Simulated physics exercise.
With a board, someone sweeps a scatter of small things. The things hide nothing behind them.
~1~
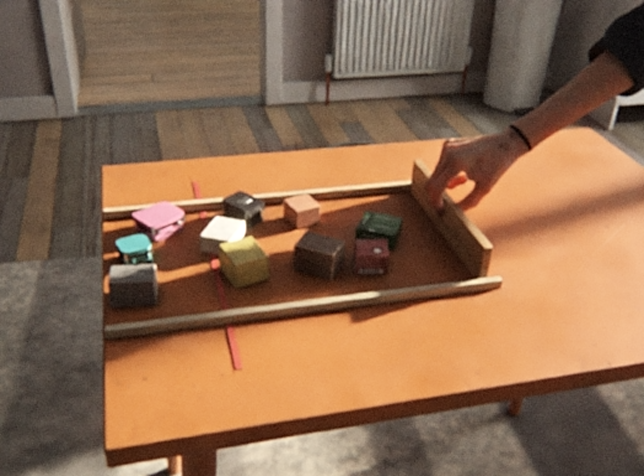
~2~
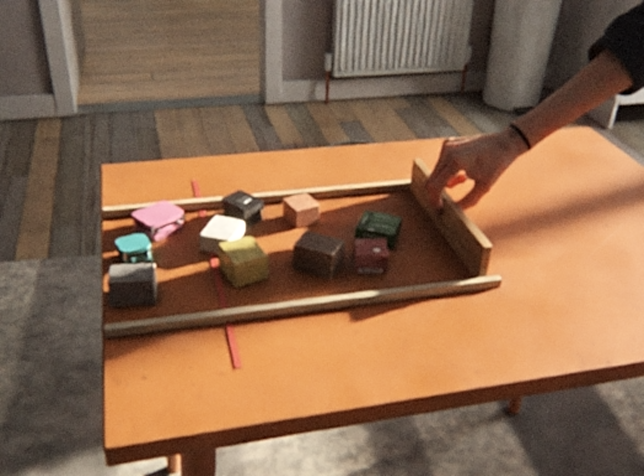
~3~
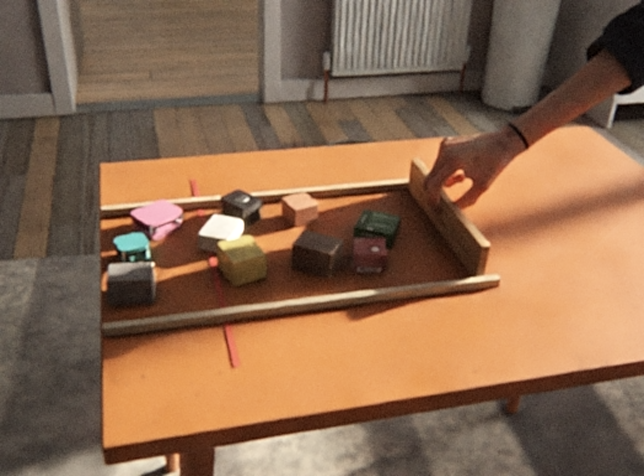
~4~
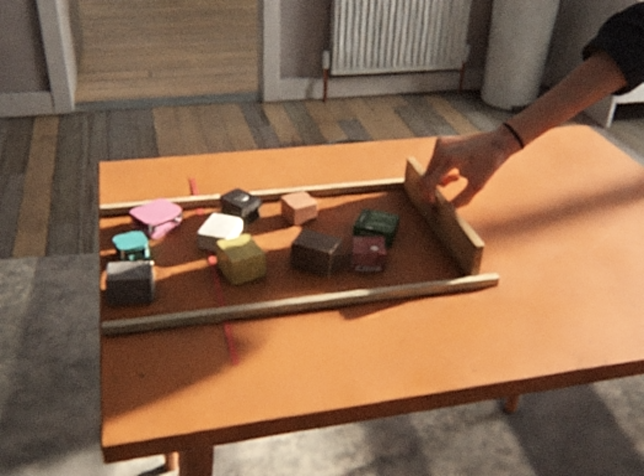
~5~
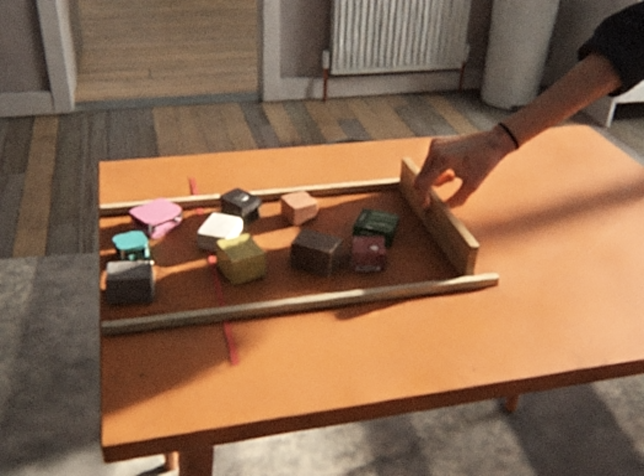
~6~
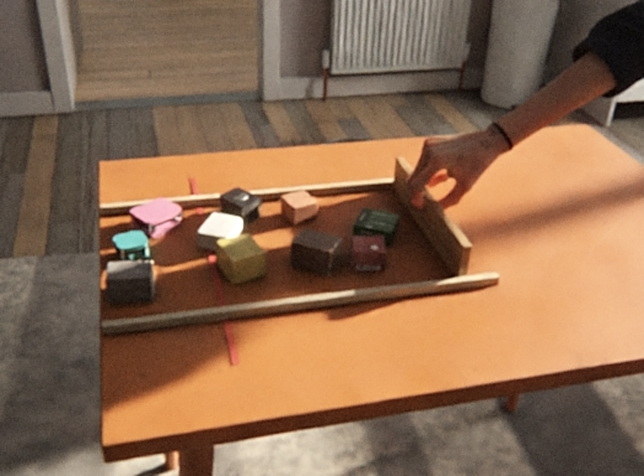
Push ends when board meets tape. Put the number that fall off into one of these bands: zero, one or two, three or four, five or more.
The sweep knocks one or a pair off.
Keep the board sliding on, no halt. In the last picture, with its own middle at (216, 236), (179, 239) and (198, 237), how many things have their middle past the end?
Respectively 1, 3 and 1.
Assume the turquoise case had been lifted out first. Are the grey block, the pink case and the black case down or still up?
Grey block down; pink case still up; black case still up.
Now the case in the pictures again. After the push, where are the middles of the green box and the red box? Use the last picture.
Final pixels, roughly: (190, 252) for the first, (200, 276) for the other.
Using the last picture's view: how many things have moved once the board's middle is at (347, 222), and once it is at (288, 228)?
Up to then 3, and up to the other point 6.
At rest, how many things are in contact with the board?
3 in contact.
A little later, none off yet; grey block at rest near (131, 282); turquoise case at rest near (132, 248); pink case at rest near (156, 219).
Next, none off yet; grey block shifted a little near (115, 286); turquoise case at rest near (132, 248); pink case moving near (151, 219).
When it is over, the number that fall off is one or two; down, grey block.
